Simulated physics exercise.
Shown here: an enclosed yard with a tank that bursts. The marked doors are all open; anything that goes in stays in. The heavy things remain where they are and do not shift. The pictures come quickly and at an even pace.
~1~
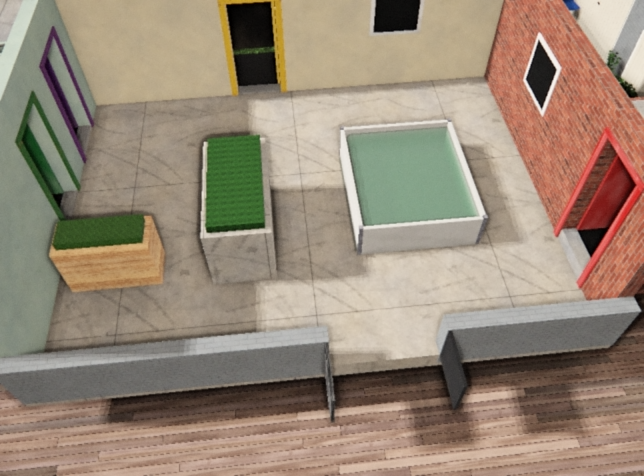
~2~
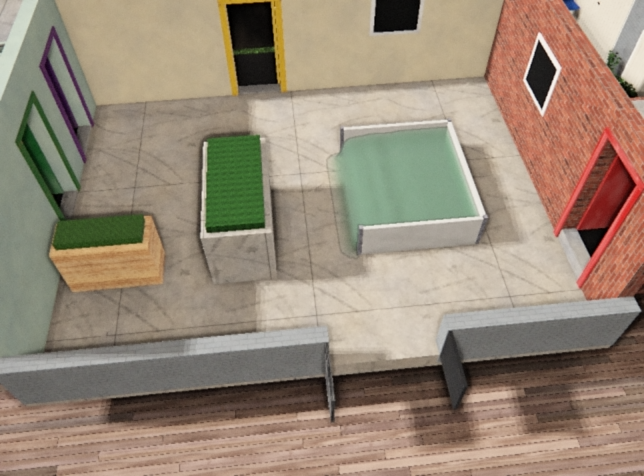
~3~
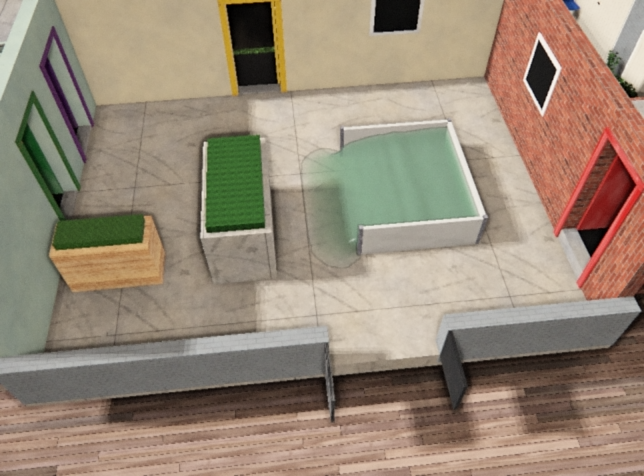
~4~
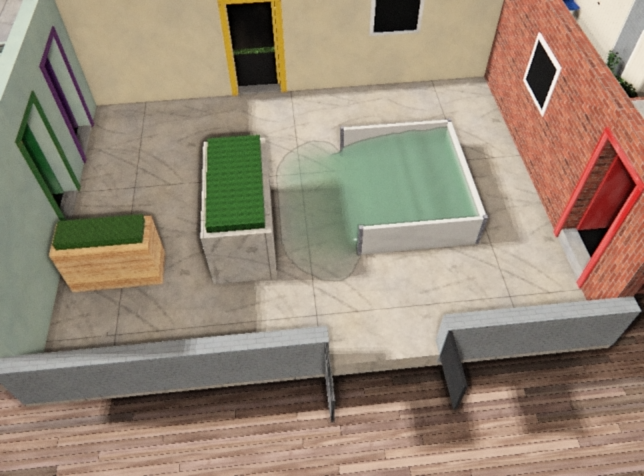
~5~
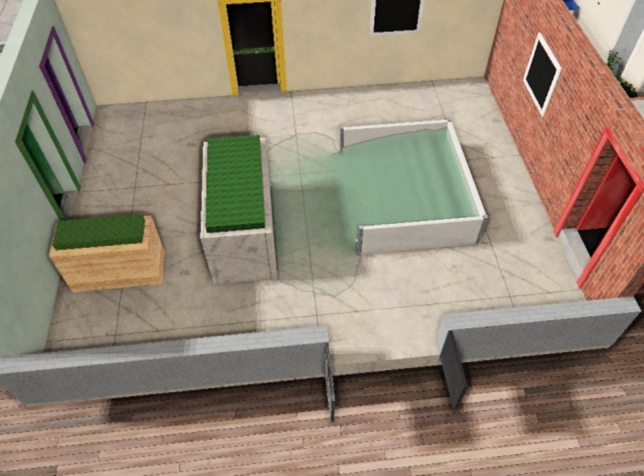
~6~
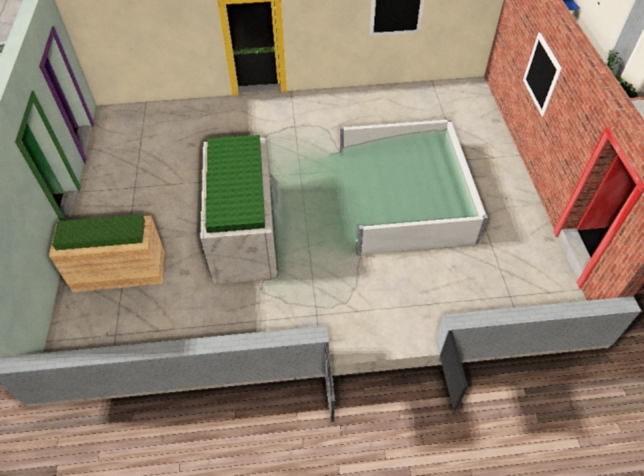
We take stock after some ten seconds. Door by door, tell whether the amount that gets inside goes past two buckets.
Door by door: The green door goes past two buckets, the red door stays at two buckets or less, the purple door goes past two buckets, the yellow door goes past two buckets.
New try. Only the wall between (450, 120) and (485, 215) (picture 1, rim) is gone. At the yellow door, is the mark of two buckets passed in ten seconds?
Note - yellow door: Short of the mark.
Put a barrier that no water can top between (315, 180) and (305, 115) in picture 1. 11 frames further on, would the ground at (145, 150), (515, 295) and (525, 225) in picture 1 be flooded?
Results in sequence: Bone-dry / bone-dry / bone-dry.
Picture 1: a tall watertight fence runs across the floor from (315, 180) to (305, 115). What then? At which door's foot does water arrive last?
The red-painted one.
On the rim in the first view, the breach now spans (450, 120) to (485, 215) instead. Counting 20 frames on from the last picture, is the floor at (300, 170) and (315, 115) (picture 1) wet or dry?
Log: Point 1 unreached; point 2 inundated.
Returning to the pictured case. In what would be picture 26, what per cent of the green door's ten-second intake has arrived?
Share by then: 5 in a hundred.
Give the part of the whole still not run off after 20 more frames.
Around 90 parts in a hundred.
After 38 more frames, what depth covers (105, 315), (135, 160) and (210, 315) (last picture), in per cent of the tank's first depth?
Respectively near 16, 8 and 4 per cent.
A moment on, water covers 25 % of the floor; the green door not reached, the red door not reached, the purple door not reached, the yellow door not reached.
Next, water covers 40 % of the floor; the green door wet at the sill, nothing in, the red door not reached, the purple door wet at the sill, nothing in, the yellow door wet at the sill, nothing in.
Then, water covers 55 % of the floor; the green door under two buckets in, the red door not reached, the purple door over two buckets in, the yellow door over two buckets in.
Later, water covers 65 % of the floor; the green door under two buckets in, the red door not reached, the purple door far over two buckets in, the yellow door far over two buckets in.
In the end, water covers 70 % of the floor; the green door over two buckets in, the red door wet at the sill, nothing in, the purple door far over two buckets in, the yellow door far over two buckets in.
